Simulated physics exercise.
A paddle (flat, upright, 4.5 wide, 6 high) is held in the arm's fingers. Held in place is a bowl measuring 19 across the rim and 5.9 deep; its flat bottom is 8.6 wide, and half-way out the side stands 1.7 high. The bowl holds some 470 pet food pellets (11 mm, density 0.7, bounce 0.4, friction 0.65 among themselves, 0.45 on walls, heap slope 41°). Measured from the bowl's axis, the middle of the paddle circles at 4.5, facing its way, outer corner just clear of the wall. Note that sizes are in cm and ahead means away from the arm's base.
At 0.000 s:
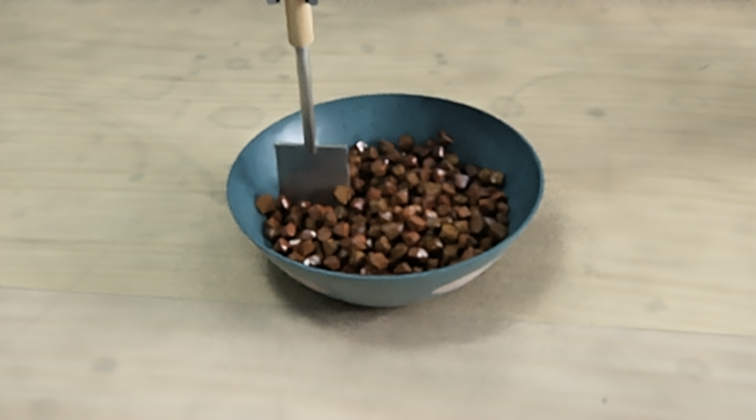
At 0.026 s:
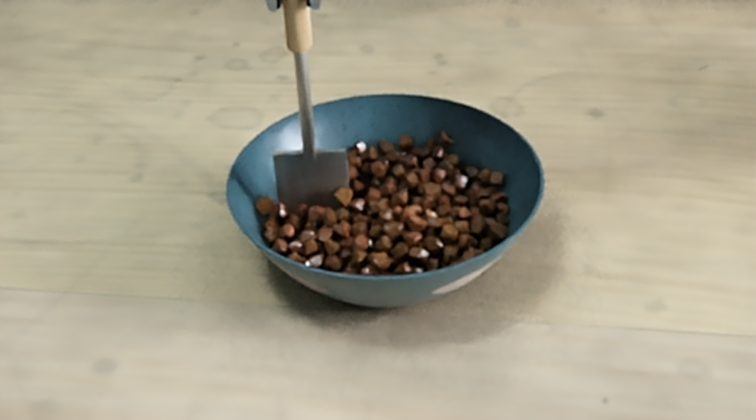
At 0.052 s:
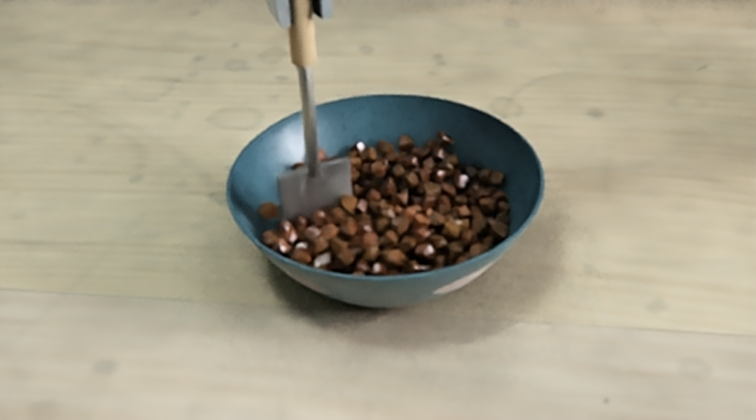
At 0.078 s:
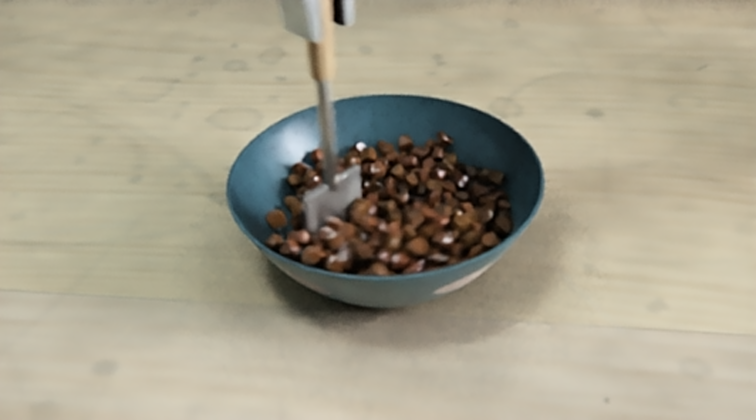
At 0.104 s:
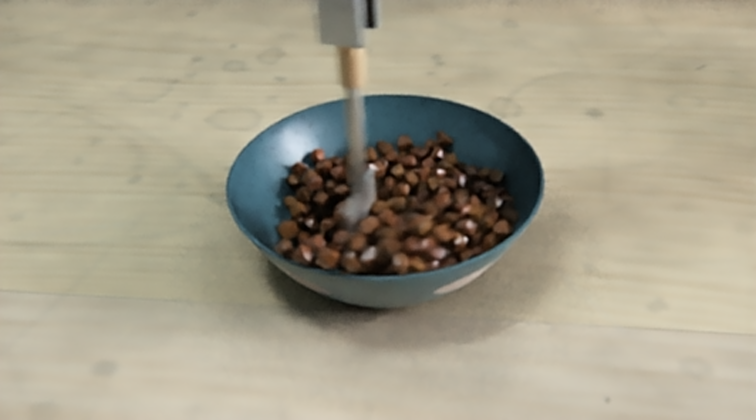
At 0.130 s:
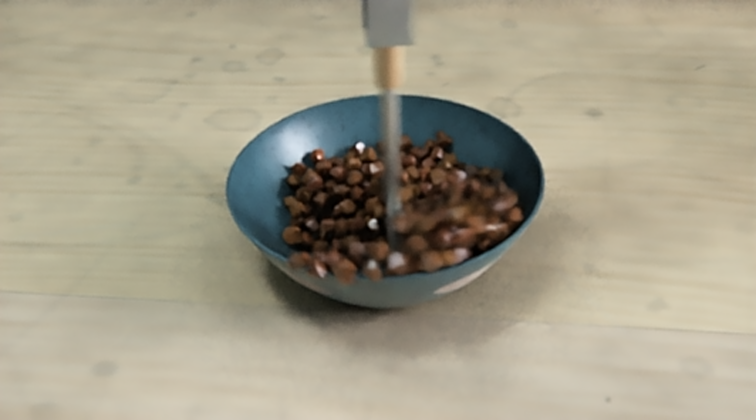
A flat metal paddle with a wooden handle, gripped from above, swept from the left side of a blue bowl toward the front middle, turning edge-on and pushing the brown pellets around.
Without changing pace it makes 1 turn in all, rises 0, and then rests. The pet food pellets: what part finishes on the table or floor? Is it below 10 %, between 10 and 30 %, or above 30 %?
Above 30 %.
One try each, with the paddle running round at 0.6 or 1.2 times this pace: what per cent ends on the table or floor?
25 % and 50 %.
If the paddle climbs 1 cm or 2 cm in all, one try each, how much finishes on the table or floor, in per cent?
First try about 35 per cent, second about 35 per cent.
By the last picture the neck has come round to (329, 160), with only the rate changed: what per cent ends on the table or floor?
I'd say near 20 per cent.
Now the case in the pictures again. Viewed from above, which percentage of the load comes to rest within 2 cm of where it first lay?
About 5 percent.
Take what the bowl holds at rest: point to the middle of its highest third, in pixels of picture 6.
Roughly pixel (319, 250).
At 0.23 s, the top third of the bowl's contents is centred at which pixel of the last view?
Near (463, 137).
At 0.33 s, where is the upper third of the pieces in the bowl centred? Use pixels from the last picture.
I'd point to about (334, 126).
By 0.23 s, 198° round, highest piece 13 above the table; 398 in the bowl, 10 on the table or floor, 58 in flight or on the tool.
By 0.33 s, 294° round, highest piece 11 above the table; 324 in the bowl, 58 on the table or floor, 84 in flight or on the tool.
By 0.58 s, 0° round, highest piece 7 above the table; 261 in the bowl, 205 on the table or floor.
By 1.28 s, 0° round, highest piece 6 above the table; 260 in the bowl, 206 on the table or floor.
Final count, 260 in the bowl, 206 on the table or floor. That is 44 % on the table or floor.
